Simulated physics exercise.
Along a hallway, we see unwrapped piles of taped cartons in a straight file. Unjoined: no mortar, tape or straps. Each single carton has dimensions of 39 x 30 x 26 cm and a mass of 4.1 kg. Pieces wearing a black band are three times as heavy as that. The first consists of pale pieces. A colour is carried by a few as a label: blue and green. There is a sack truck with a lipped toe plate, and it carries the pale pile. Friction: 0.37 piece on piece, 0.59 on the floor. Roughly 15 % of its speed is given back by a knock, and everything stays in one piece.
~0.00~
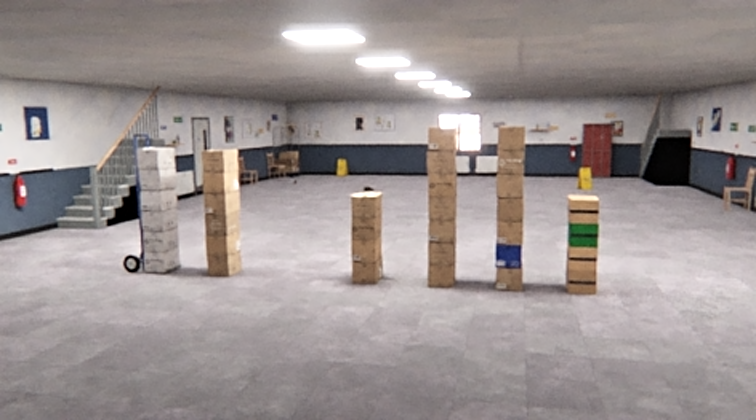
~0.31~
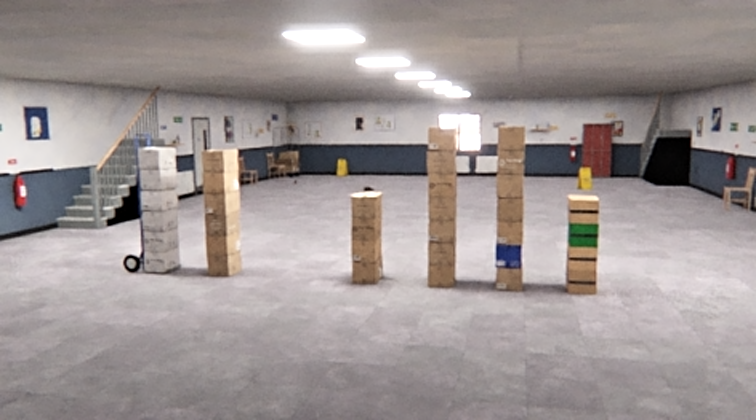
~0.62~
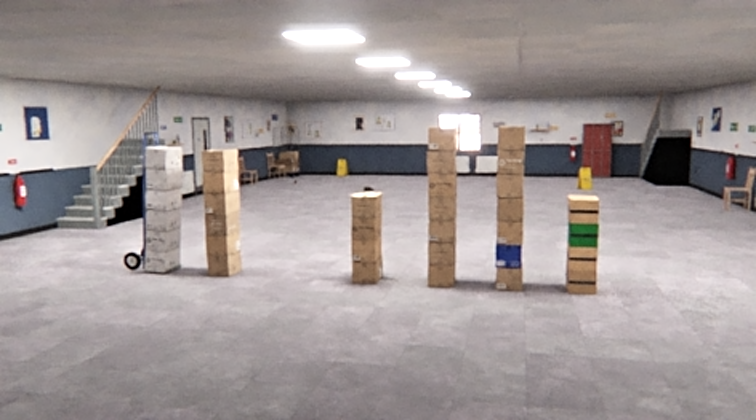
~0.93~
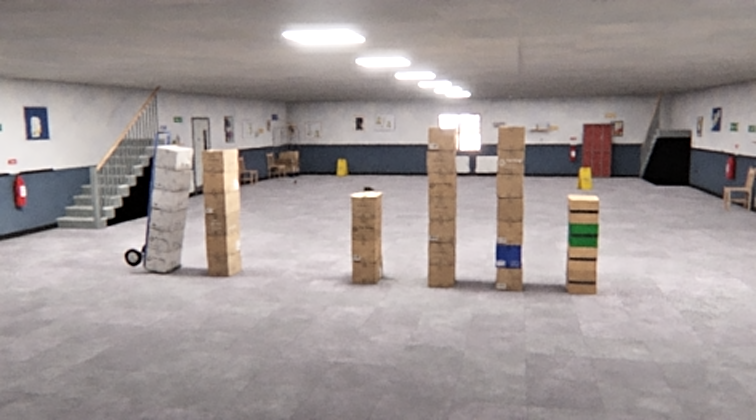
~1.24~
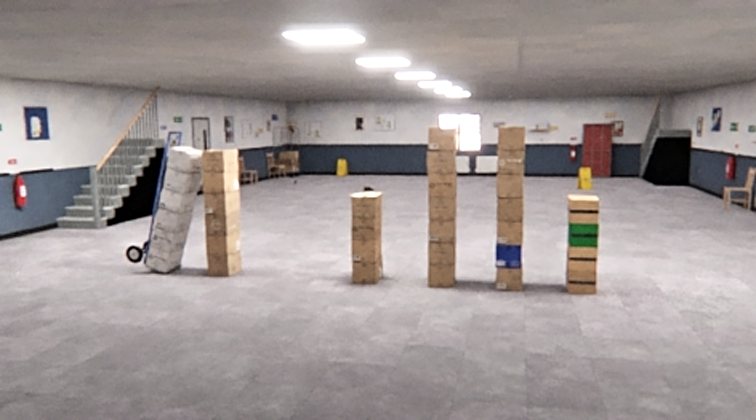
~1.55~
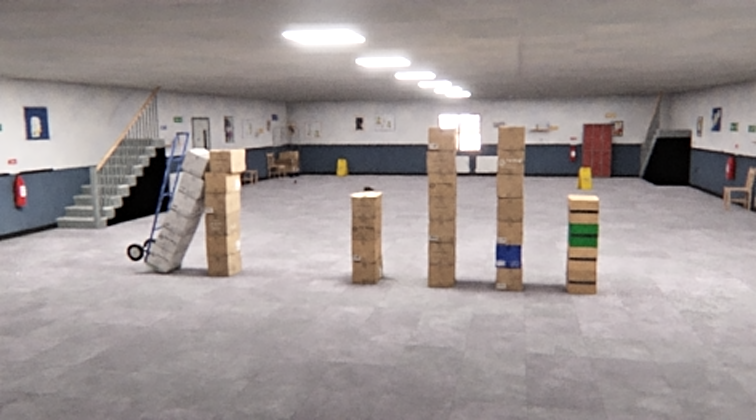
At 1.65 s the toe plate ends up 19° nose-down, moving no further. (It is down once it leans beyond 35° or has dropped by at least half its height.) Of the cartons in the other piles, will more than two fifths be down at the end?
No.
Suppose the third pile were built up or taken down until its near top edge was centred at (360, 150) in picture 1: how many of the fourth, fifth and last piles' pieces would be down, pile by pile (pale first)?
Pile by pile that makes fourth 0, fifth 0, last 0.
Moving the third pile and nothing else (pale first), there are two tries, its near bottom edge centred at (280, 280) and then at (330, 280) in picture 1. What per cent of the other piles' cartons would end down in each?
30 and 30 %.
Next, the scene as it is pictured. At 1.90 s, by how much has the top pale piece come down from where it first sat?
About 10 cm.
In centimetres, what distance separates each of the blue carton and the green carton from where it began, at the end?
Moved: Blue 0, green 0.
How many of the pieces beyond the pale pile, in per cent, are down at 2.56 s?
By then 20 %.
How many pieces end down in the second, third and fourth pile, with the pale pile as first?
By pile: Second 5, third 0, fourth 0.
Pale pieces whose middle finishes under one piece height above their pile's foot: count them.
For the pale pieces, I get 2.
Around 1.90 s, 1 of the pale pile down; none of the 28 other cartons down, 5 disturbed.
Around 2.24 s, 6 of the pale pile down; 5 of the 28 other cartons down.
Finally (3.3 s), 6 of the pale pile down; 5 of the 28 other cartons down; blue carton unmoved; green carton unmoved. That is 18 per cent. Seen by the last camera, middles, blue carton near (509, 253), green carton near (583, 233).
